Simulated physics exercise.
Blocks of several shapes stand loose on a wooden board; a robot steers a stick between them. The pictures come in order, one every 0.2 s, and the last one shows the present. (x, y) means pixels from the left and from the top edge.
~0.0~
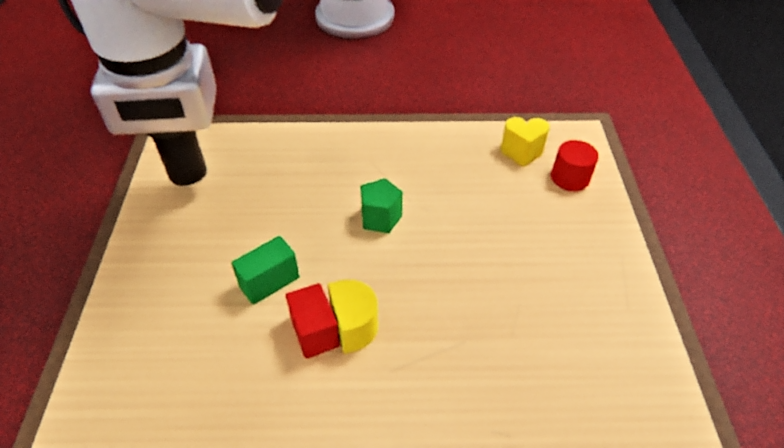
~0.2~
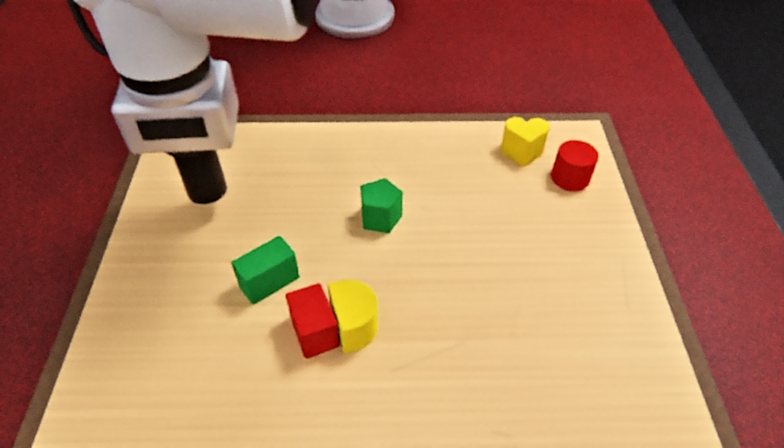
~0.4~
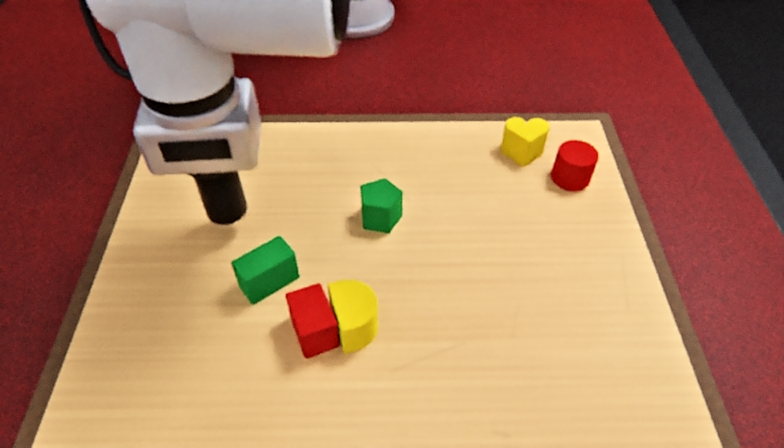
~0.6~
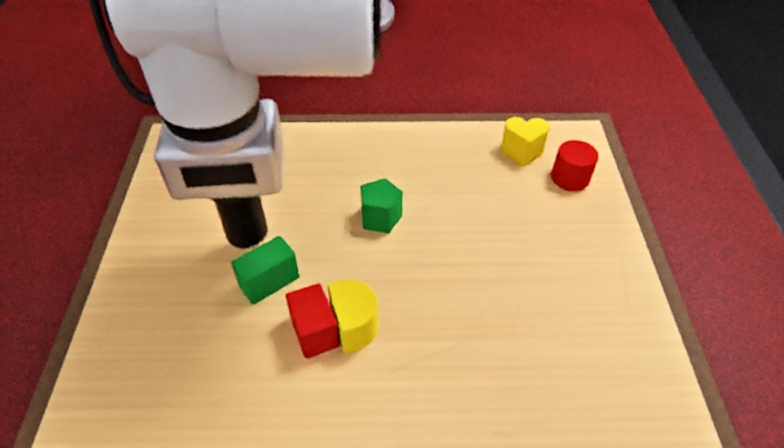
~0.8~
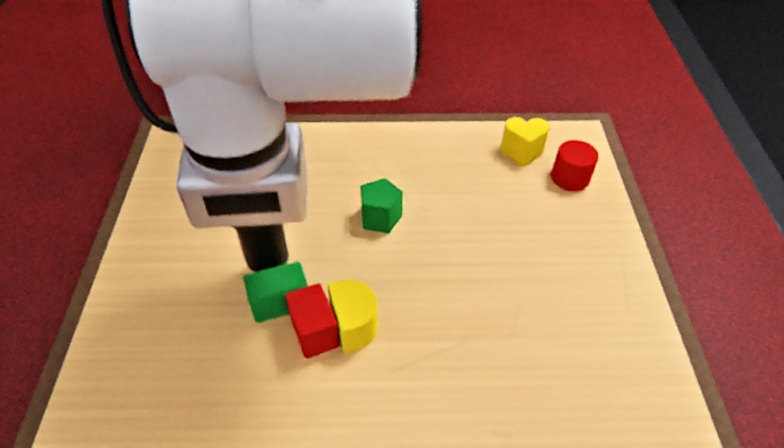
At first, a robot arm holds its black stick near the upper left of a wooden board scattered with green, red and yellow blocks. The stick moves down and to the right toward the green oblong block, then pushes it slightly, bringing it against the red block beside the yellow one.
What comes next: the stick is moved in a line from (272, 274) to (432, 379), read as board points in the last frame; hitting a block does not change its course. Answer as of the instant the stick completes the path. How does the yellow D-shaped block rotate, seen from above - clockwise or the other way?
Bird's-eye view: Counterclockwise.
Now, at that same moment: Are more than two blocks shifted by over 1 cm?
Answer: Yes.
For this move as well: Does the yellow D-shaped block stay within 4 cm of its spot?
No, that is not how it ends up.
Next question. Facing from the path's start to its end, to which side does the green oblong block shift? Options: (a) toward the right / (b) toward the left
Option a.
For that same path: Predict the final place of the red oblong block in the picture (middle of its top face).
Its top middle: (339, 403).
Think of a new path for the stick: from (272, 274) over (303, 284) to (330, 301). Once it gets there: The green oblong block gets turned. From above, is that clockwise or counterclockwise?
It twists with the clock when seen from above.
On the path given first. One third of the way, stick at (319, 292); green oblong block at (315, 319); red oblong block at (332, 358), turned 15° clockwise; yellow D-shaped block at (364, 302).
Two thirds of the way, stick at (375, 327); green oblong block at (356, 355), turned 50° clockwise; red oblong block at (340, 400), turned 55° clockwise; yellow D-shaped block at (420, 320).
At the end, stick at (434, 364); green oblong block at (359, 358), turned 55° clockwise; red oblong block at (339, 403), turned 55° clockwise; yellow D-shaped block at (470, 333), turned 30° anticlockwise.
